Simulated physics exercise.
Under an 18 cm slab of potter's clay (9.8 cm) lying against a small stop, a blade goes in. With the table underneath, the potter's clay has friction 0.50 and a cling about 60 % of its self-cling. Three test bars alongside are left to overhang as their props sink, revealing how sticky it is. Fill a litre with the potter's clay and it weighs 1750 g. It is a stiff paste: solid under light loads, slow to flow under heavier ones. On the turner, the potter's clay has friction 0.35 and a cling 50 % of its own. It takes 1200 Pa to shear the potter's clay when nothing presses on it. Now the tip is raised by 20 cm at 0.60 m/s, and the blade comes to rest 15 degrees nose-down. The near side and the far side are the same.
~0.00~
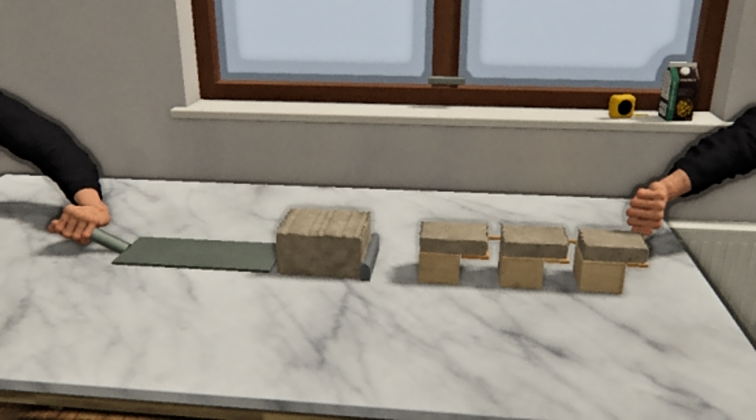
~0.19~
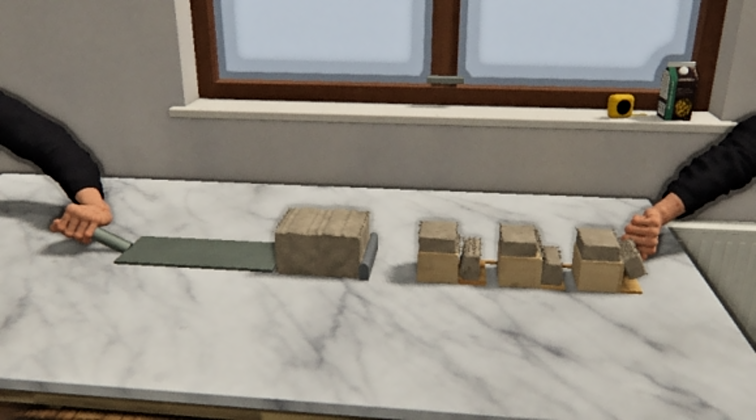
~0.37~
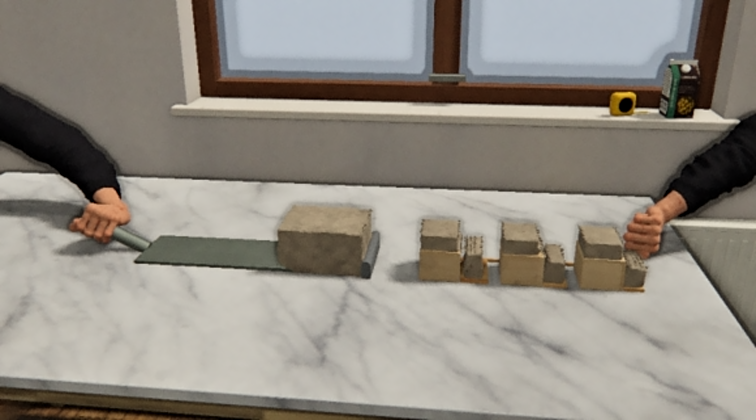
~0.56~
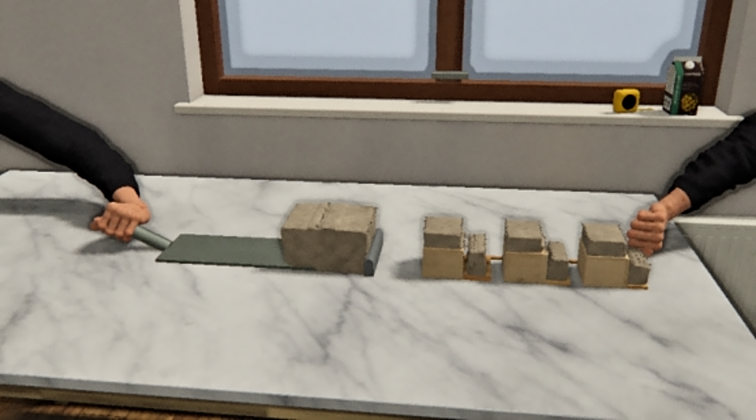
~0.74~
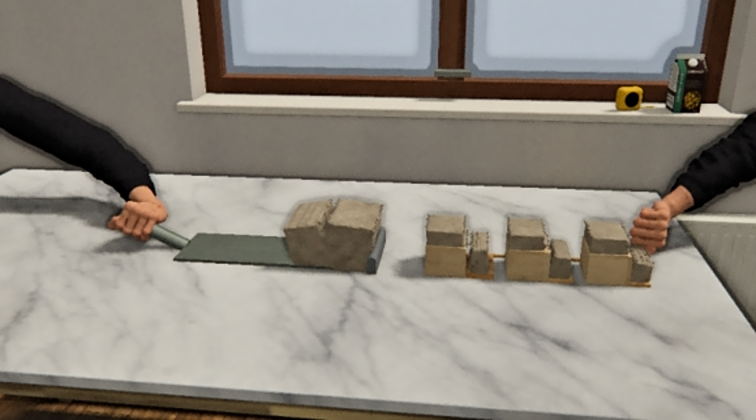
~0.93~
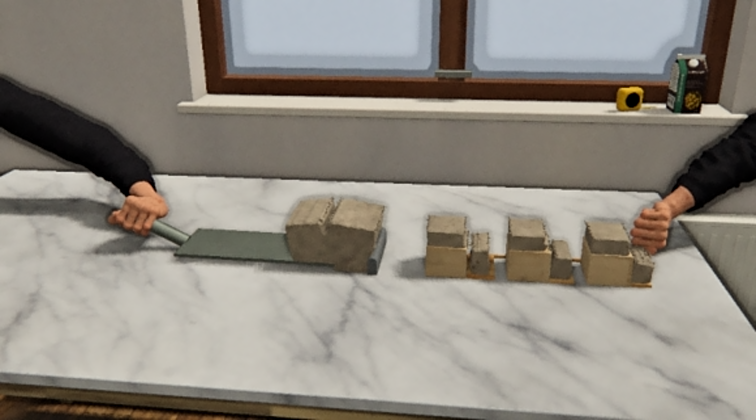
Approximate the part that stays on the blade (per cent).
Close to 43 percent.
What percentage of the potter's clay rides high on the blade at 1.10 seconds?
Roughly 35 %.
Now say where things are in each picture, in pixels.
Handle end of the blade at (112, 264), not yet moved; top of the potter's clay at (319, 235); bar tips down by 0, 0, 0 (left to right), in the first picture.
Handle end of the blade at (114, 263), moved 8 mm; top of the potter's clay at (317, 234); bar tips down by 6.7 cm, 6.9 cm, 4.0 cm (left to right), in the second picture.
Handle end of the blade at (134, 263), moved 4.9 cm; top of the potter's clay at (280, 229); bar tips down by 6.8 cm, 6.9 cm, 6.6 cm (left to right), in the third picture.
Handle end of the blade at (156, 261), moved 9.0 cm; top of the potter's clay at (317, 228); bar tips down by 6.8 cm, 6.9 cm, 6.6 cm (left to right), in the fourth picture.
Handle end of the blade at (174, 261), moved 13 cm; top of the potter's clay at (330, 224); bar tips down by 6.8 cm, 6.9 cm, 6.6 cm (left to right), in the fifth picture.
Handle end of the blade at (174, 256), moved 13 cm; top of the potter's clay at (329, 223); bar tips down by 6.8 cm, 6.9 cm, 6.6 cm (left to right), in the sixth picture.
After 1.10 s, the tip is 11 cm up.
After 1.31 s, the tip is 20 cm up and 43 % is riding high on the blade.
After 1.52 s, the tip is 20 cm up and 43 % is riding high on the blade.
After 1.72 s, the tip is 20 cm up and 43 % is riding high on the blade.
After 1.90 s, at the end, the tip is 20 cm up and 43 % is riding high on the blade.
